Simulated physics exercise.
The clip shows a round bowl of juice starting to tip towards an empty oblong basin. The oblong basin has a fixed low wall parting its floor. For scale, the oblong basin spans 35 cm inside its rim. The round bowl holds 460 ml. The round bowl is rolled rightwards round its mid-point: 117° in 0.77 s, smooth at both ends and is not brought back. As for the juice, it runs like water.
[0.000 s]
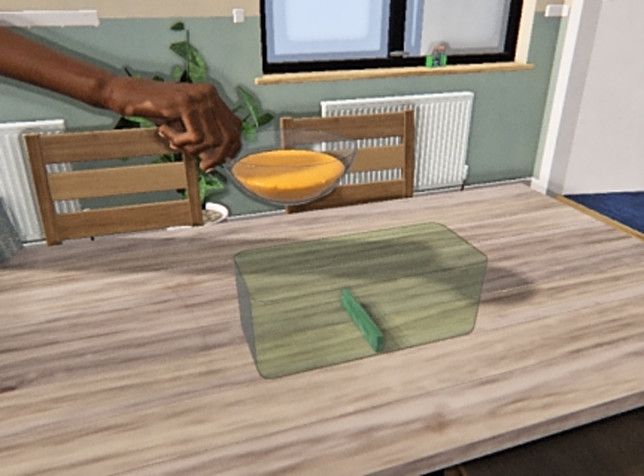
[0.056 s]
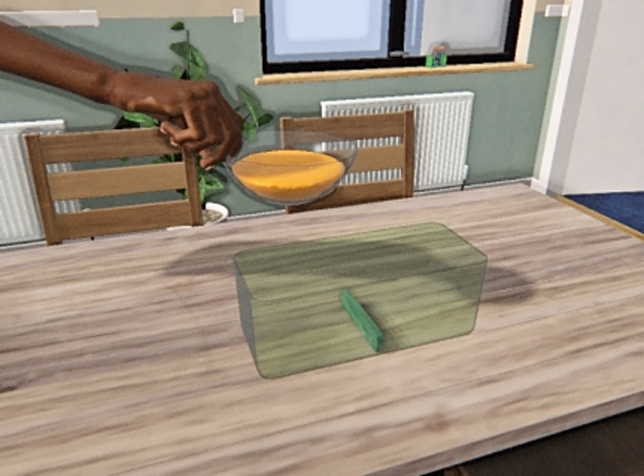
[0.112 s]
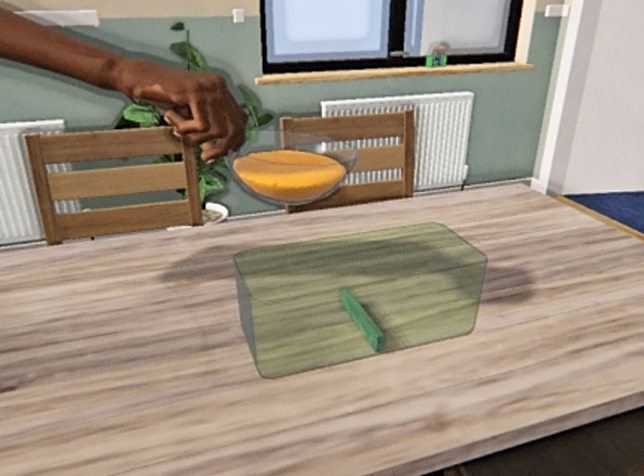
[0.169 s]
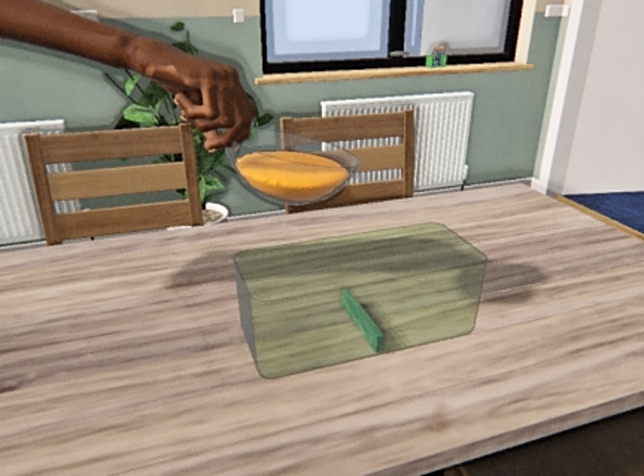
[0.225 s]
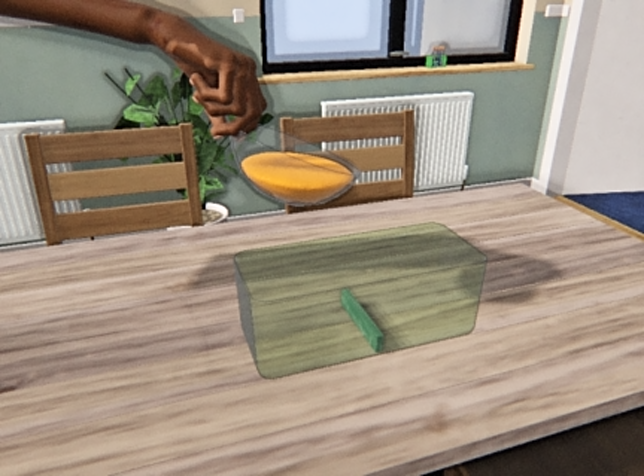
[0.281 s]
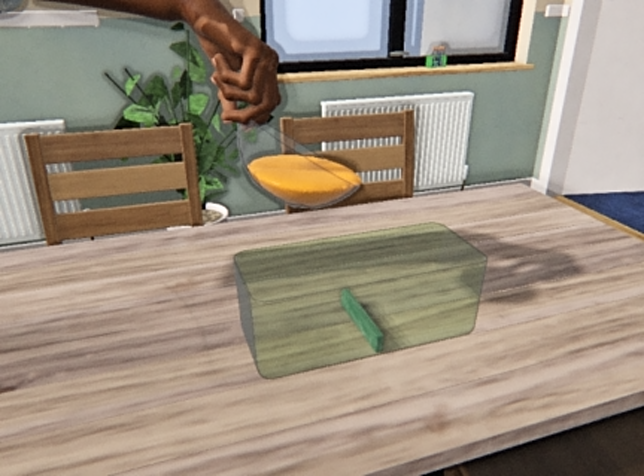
At a wooden table in a room with chairs, a plant and a window, a hand hovers beside a clear round bowl of orange juice above an empty, see-through oblong basin. The bowl tilts rightwards, slowly at first and then more steeply, as the hand turns and shifts right.
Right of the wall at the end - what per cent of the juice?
Near 69 per cent.
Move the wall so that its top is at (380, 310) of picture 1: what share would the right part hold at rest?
Then roughly 45 per cent would end up there.
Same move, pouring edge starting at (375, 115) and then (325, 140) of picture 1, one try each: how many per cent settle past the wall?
First 75, then 40 per cent.
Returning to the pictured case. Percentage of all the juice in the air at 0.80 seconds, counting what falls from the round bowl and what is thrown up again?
Close to 2 %.
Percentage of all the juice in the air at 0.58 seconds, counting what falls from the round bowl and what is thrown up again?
Around 18 in a hundred.
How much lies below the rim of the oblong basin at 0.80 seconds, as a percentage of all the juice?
Roughly 98 per cent.
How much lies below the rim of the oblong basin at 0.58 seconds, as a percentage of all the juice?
About 82 per cent.
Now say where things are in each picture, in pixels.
It leans 0°; its right rim is at (352, 142); the juice meets the walls at (231, 171) and (341, 159); the oblong basin's rim runs from (242, 278) to (464, 241); the wall's top is at (361, 312), in the first picture.
It leans 2°; its right rim is at (352, 143); the juice meets the walls at (231, 170) and (341, 161), in the second picture.
It leans 6°; its right rim is at (353, 148); the juice meets the walls at (233, 168) and (342, 162), in the third picture.
It leans 13°; its right rim is at (354, 157); the juice meets the walls at (236, 166) and (344, 165), in the fourth picture.
It leans 23°; its right rim is at (354, 168); the juice meets the walls at (241, 166) and (348, 168), in the fifth picture.
It leans 34°; its right rim is at (352, 181); the juice meets the walls at (249, 168) and (348, 171); 3 per cent is over the edge, in the sixth picture.
By 0.58 s the tilt is 100° and 1 per cent is still to pour, 16 is left of the wall and 65 right of it.
By 0.80 s the tilt is 117° and 0 per cent is still to pour, 29 is left of the wall and 70 right of it.
By 1.02 s the tilt is 117° and 0 per cent is still to pour, 30 is left of the wall and 69 right of it.
By 1.27 s the tilt is 117° and 0 per cent is still to pour, 30 is left of the wall and 69 right of it.
At rest 30 per cent lies left of the wall, 69 right of it and 1 outside.
